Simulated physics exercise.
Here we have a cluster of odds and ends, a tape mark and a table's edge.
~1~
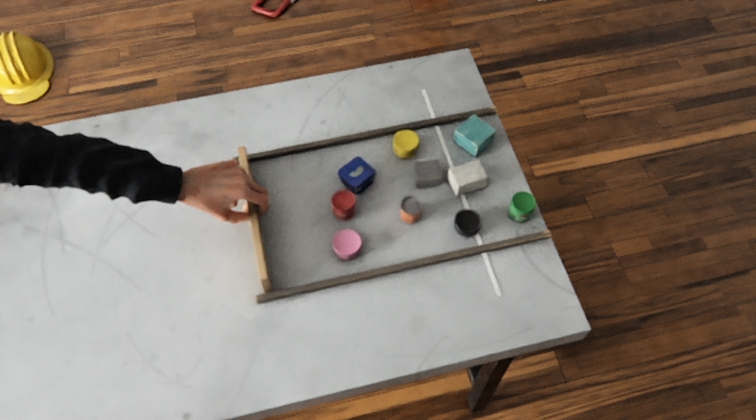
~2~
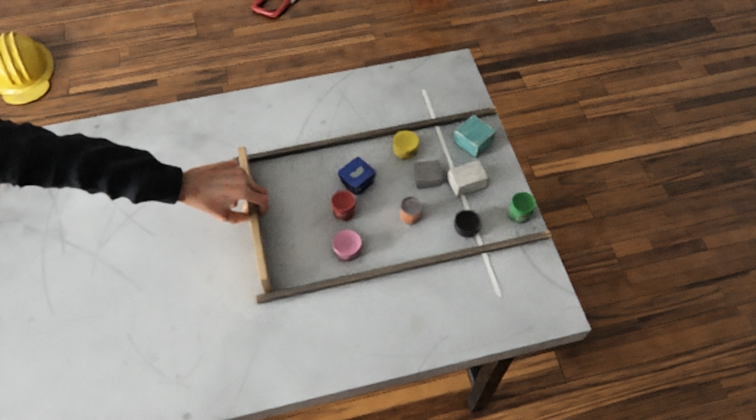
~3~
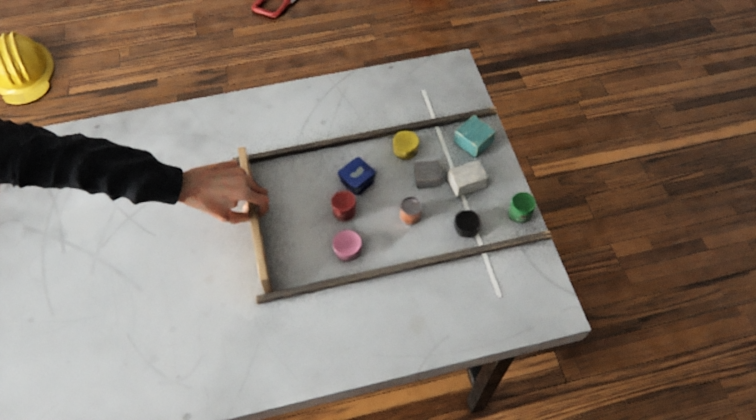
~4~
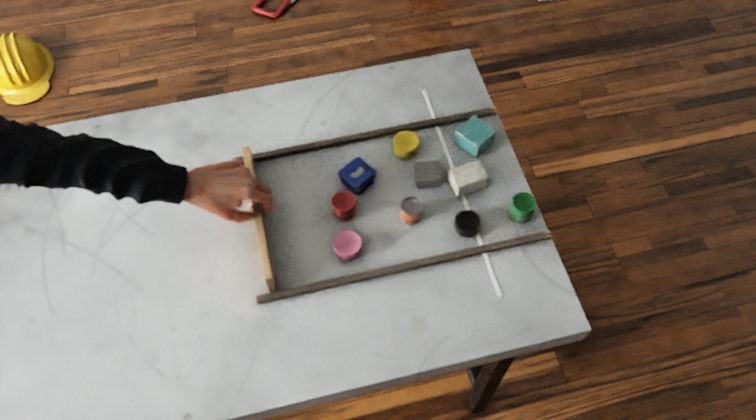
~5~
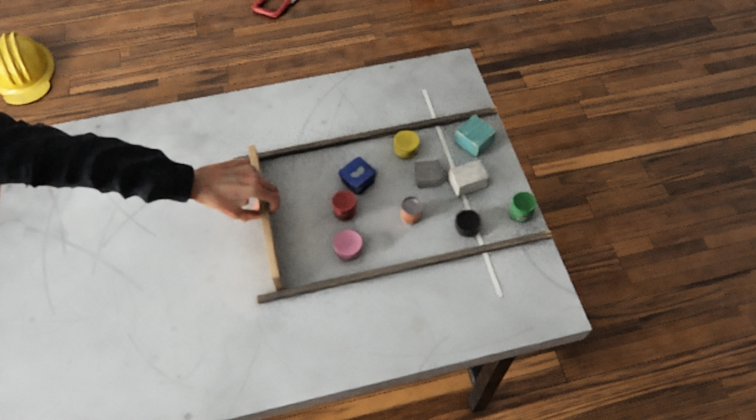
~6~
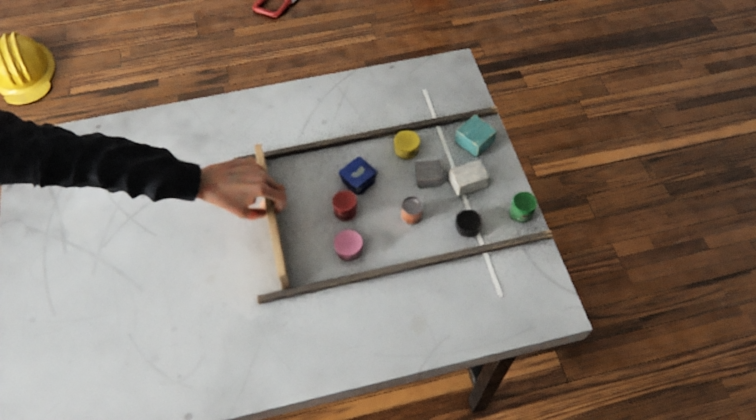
A hand in a black sleeve holds a wooden board between two dark rails on a pale tabletop, seen from above at an angle by a still camera, with a wood floor around it. Ahead lie blue, red, pink, yellow, grey and orange pieces, with turquoise, white, black and green ones near the white tape at right. The board rests at first, then slides slightly right, touching nothing.
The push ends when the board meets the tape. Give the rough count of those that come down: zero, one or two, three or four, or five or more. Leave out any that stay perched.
Here the number that fall off is zero.
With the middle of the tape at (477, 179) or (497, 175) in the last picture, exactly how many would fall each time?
Try by try, 1 and 5.
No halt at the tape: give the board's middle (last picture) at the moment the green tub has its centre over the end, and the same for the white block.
For the green tub at (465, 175), for the white block at (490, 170).
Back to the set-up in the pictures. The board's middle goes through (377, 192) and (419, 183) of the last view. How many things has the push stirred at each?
3 and 8.
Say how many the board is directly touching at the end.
In contact: 5.
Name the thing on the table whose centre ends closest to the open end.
The green tub ends nearest.
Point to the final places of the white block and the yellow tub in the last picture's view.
First (512, 180), then (456, 135).
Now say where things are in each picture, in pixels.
Green tub (522, 207); turquoise block (475, 136); white block (467, 178); board (254, 217); tape (458, 183), in the first frame.
Turquoise block (475, 136); grey block (428, 174), in the second frame.
White block (468, 178); black pot (467, 224), in the third frame.
Green tub (522, 208); orange tin (411, 211), in the fourth frame.
Turquoise block (475, 136); yellow tub (406, 145), in the fifth frame.
Green tub (523, 207); turquoise block (476, 136); white block (469, 178); board (271, 214); tape (459, 183), in the sixth frame.
Soon after, none off yet; green tub at rest near (523, 207); turquoise block at rest near (476, 136); white block at rest near (469, 178).
Then, none off yet; green tub at rest near (523, 207); turquoise block at rest near (476, 136); white block moving near (473, 178).
At rest, the number that fall off is zero.
